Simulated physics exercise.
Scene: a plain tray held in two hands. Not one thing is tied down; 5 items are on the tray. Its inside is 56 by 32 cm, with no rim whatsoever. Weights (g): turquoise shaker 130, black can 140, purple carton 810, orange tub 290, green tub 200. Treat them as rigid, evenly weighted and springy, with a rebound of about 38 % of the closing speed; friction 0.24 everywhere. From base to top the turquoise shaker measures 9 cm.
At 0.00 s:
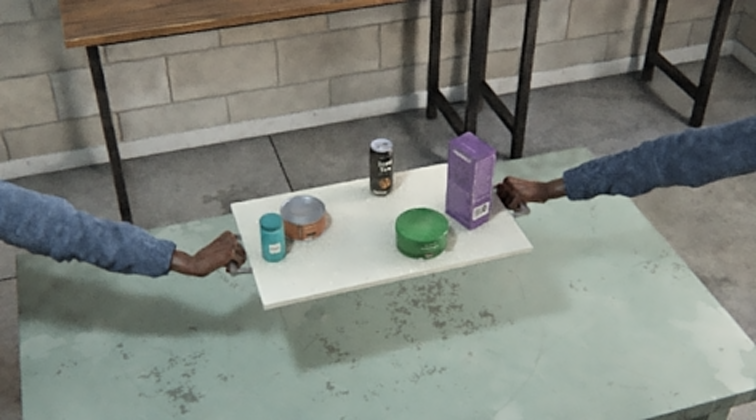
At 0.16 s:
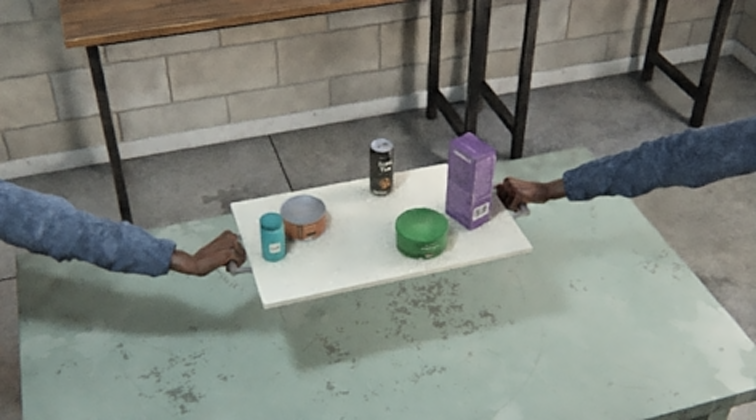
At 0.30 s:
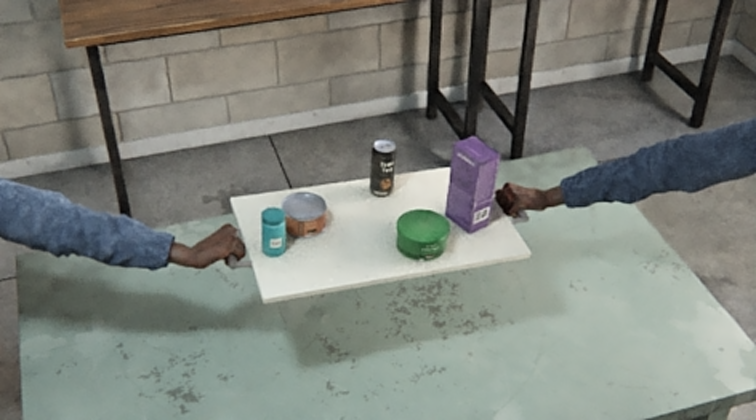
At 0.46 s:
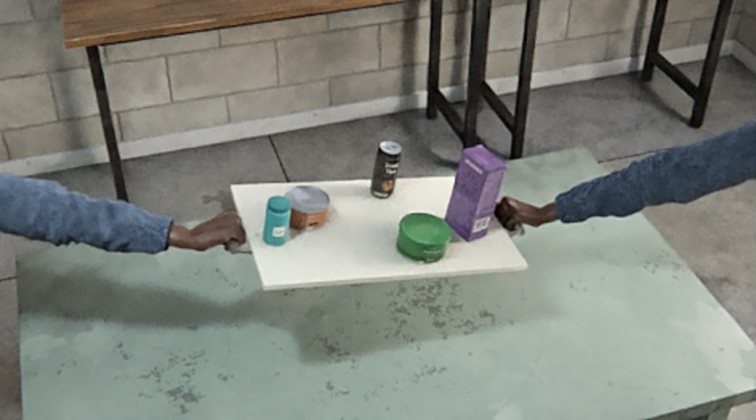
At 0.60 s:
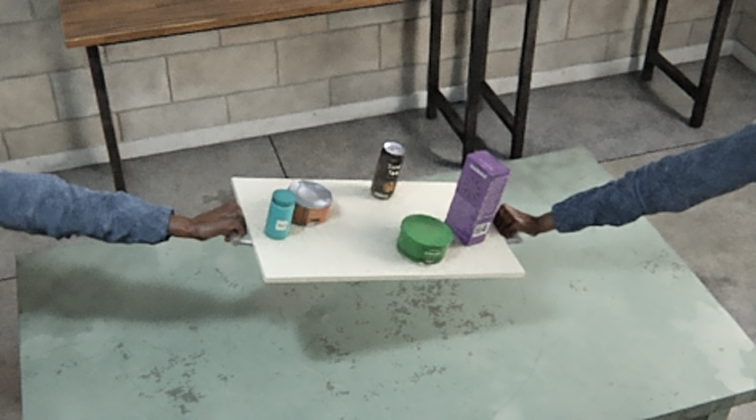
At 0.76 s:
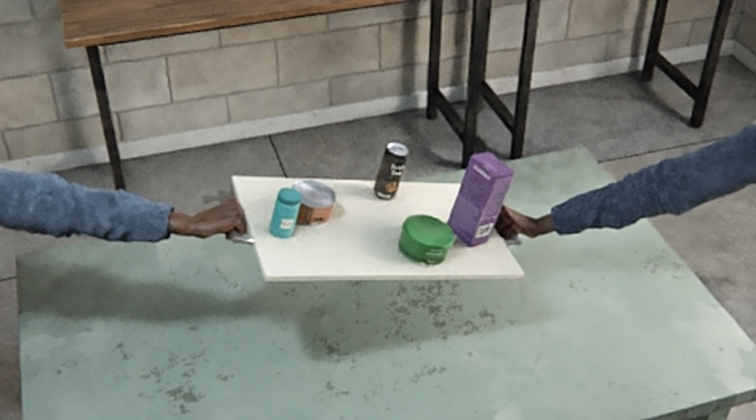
Above a worn green table, two hands tilting a white tray right side down, its five items leaning and shifting slightly right.
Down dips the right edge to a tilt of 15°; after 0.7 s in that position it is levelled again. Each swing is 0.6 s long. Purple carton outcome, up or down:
Overbalances.
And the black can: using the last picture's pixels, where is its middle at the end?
In the last picture it sits around (459, 154).
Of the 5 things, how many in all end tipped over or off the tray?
The number here is 1.
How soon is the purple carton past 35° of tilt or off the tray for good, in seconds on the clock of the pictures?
It happens at about 1.3 s.
After 1.16 s, tray tilted 15°, right edge down; purple carton slid 6 cm near (500, 201); turquoise shaker slid 7 cm; orange tub slid 6 cm.
After 1.46 s, tray tilted 15°, right edge down; purple carton now off the tray; turquoise shaker slid 14 cm; orange tub slid 12 cm.
After 1.56 s, tray tilted 13°, right edge down; turquoise shaker slid 17 cm; orange tub slid 15 cm; black can slid 14 cm.
After 1.76 s, tray tilted 5°, right edge down; black can slid 18 cm; turquoise shaker slid 22 cm; green tub slid 16 cm.
At rest (2.5 s), off the tray and tipped over, purple carton; not toppled but over 5 cm from the start, turquoise shaker, black can, orange tub and green tub. Seen from the same camera at the end, purple carton near (559, 274).
